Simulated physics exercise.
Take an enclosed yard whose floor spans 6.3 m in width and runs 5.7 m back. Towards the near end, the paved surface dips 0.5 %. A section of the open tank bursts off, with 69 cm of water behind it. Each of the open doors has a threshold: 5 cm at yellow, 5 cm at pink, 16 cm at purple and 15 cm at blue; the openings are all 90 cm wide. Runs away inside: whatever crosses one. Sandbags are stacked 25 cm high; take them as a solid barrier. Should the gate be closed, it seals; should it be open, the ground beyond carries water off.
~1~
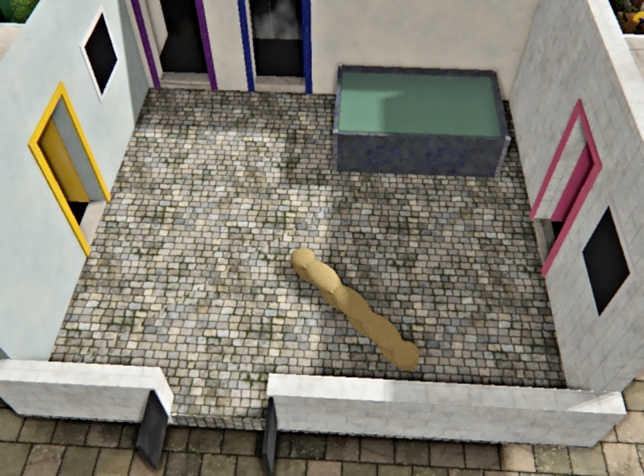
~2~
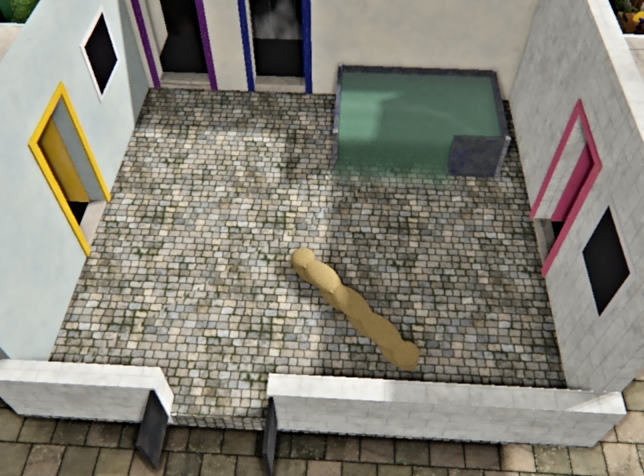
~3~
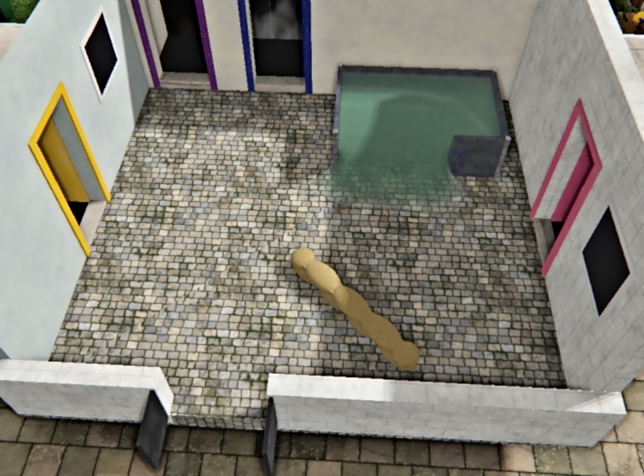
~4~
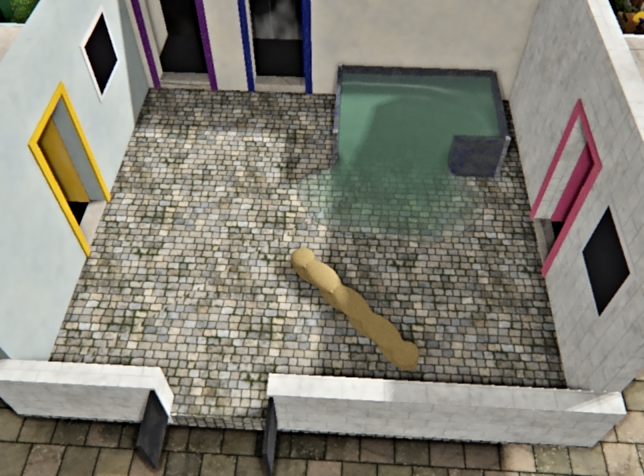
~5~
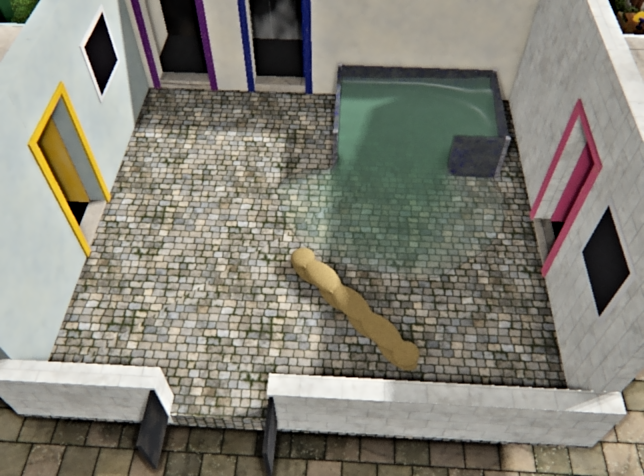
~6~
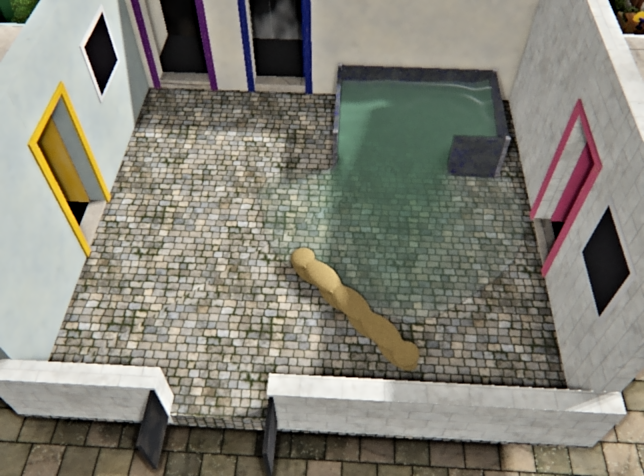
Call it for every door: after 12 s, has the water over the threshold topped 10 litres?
Yellow door topped, pink door topped, purple door not topped, blue door not topped.
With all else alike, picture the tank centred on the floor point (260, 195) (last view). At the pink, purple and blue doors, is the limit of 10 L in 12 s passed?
Checking the limit: Pink is within it, purple is within it and blue is within it.
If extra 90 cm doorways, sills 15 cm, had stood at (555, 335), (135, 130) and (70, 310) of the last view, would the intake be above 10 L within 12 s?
In turn: Beyond it, short of it, short of it.
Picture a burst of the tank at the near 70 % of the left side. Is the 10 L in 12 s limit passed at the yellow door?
So, yellow door: Out of bounds.
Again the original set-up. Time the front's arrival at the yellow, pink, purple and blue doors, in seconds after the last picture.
Times: Yellow 2.4 seconds, pink 0.1 seconds, purple 6.0 seconds, blue 5.0 seconds.
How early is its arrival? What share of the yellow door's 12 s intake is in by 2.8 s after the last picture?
Roughly 0%.
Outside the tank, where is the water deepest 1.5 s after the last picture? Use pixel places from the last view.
Location: Approx. (555, 416).
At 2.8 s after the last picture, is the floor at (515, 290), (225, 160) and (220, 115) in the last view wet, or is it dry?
Listed in sequence, the spots are drenched, bone dry and bone dry.
Then, 0.7 s after the last picture water covers 40 % of the floor and is deepest (41 cm) near (331, 277); yellow door not reached, pink door 6 cm at the sill, 0 L in, purple door not reached, blue door not reached.
Then, 1.5 s after the last picture water covers 55 % of the floor and is deepest (56 cm) near (555, 416); yellow door not reached, pink door 3 cm at the sill, 1 L in, purple door not reached, blue door not reached.
Then, 2.8 s after the last picture water covers 65 % of the floor and is deepest (30 cm) near (571, 417); yellow door 6 cm at the sill, 0 L in, pink door 9 cm at the sill, 5 L in, purple door not reached, blue door not reached.
Then, 6.3 s after the last picture water covers 85 % of the floor and is deepest (22 cm) near (509, 171); yellow door 10 cm at the sill, 29 L in, pink door 8 cm at the sill, 21 L in, purple door 2 cm at the sill, 0 L in, blue door 3 cm at the sill, 0 L in.
Then, 11.3 s after the last picture water covers 95 % of the floor and is deepest (10 cm) near (106, 206); yellow door 8 cm at the sill, 69 L in, pink door 7 cm at the sill, 67 L in, purple door 6 cm at the sill, 1 L in, blue door 9 cm at the sill, 0 L in.
